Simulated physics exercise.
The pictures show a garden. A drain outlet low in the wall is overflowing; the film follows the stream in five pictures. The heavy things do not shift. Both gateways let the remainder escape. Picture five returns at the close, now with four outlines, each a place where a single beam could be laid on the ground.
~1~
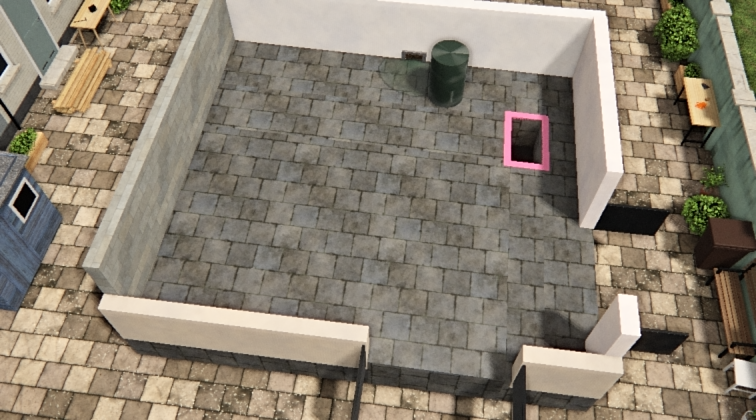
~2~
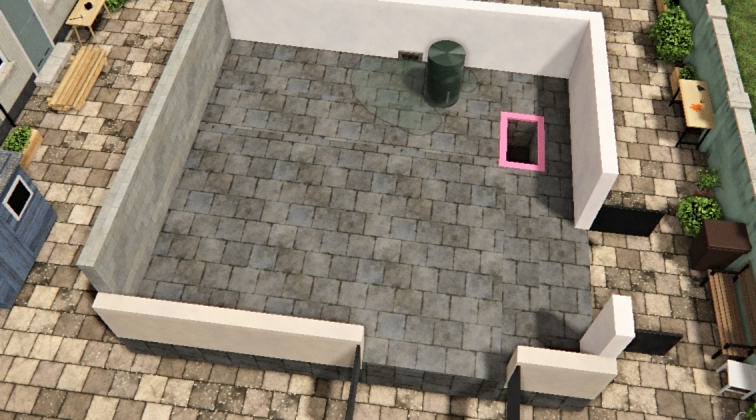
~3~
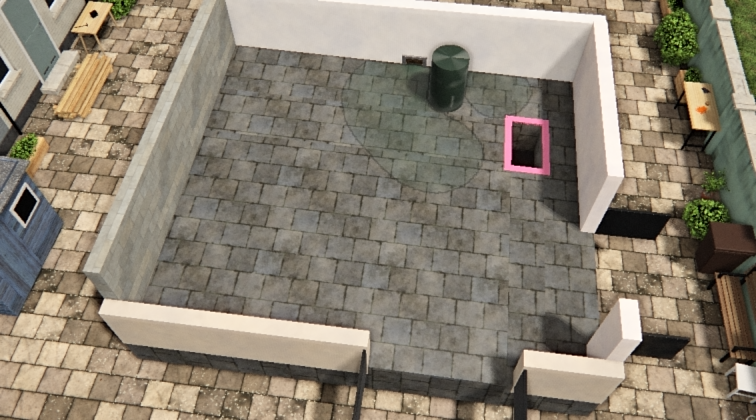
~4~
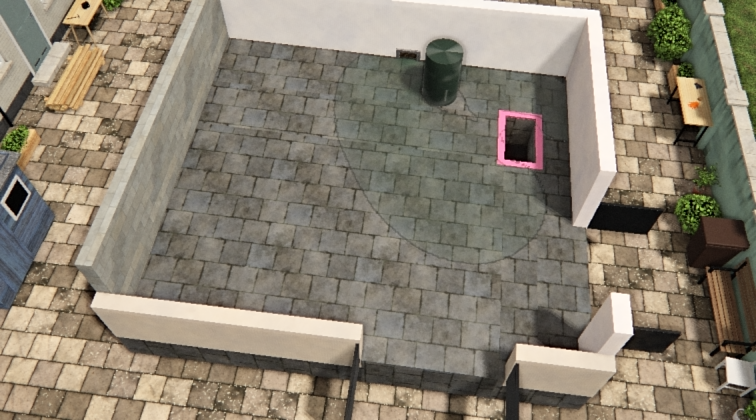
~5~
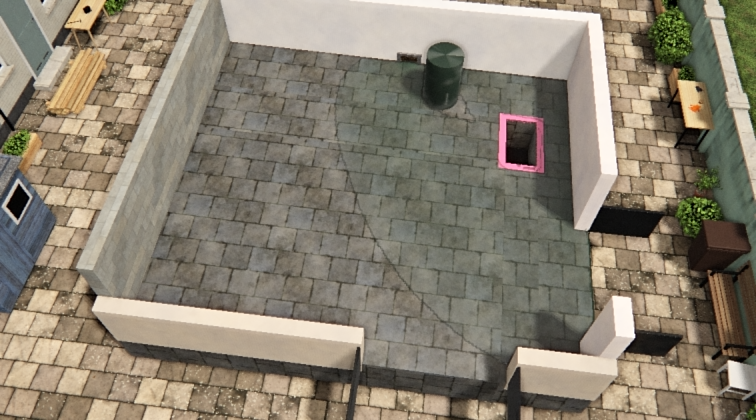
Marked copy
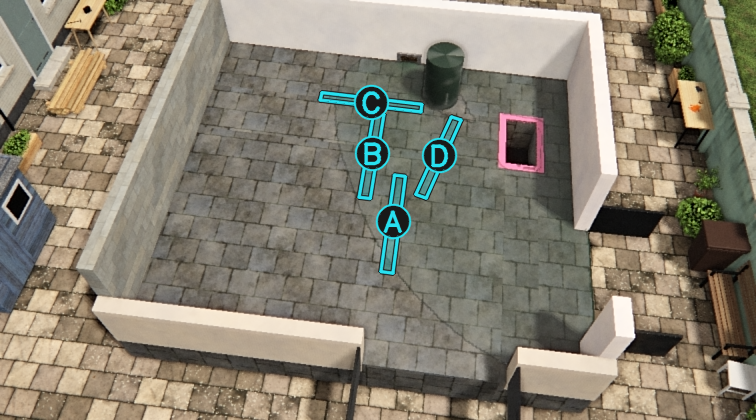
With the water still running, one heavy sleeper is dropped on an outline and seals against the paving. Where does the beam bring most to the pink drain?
Use spot C.
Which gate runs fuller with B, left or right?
More leaves on the right.
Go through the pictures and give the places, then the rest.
Outfall at (414, 56); pink drain at (527, 140); open gate at (440, 357); open gate at (582, 281); front seen at (396, 87), 2 % of the ground wet; pink drain still dry, in the first picture.
Front seen at (423, 128), 7 % of the ground wet; pink drain still dry, in the second picture.
Front seen at (465, 182), 16 % of the ground wet; pink drain still dry, in the third picture.
Front seen at (506, 251), 30 % of the ground wet; pink drain taking water, in the fourth picture.
Front seen at (590, 334), 45 % of the ground wet; pink drain taking water, in the fifth picture.
On the marked copy, A from (386, 272) to (399, 175); B from (364, 197) to (378, 113); C from (321, 96) to (421, 108); D from (420, 196) to (456, 118).
With A, about 12 % of the stream goes into the pink drain, about 88 % out by the gates.
With B, about 12 % of the stream goes into the pink drain, about 88 % out by the gates.
With C, about 29 % of the stream goes into the pink drain, about 71 % out by the gates.
With D, about 14 % of the stream goes into the pink drain, about 86 % out by the gates.
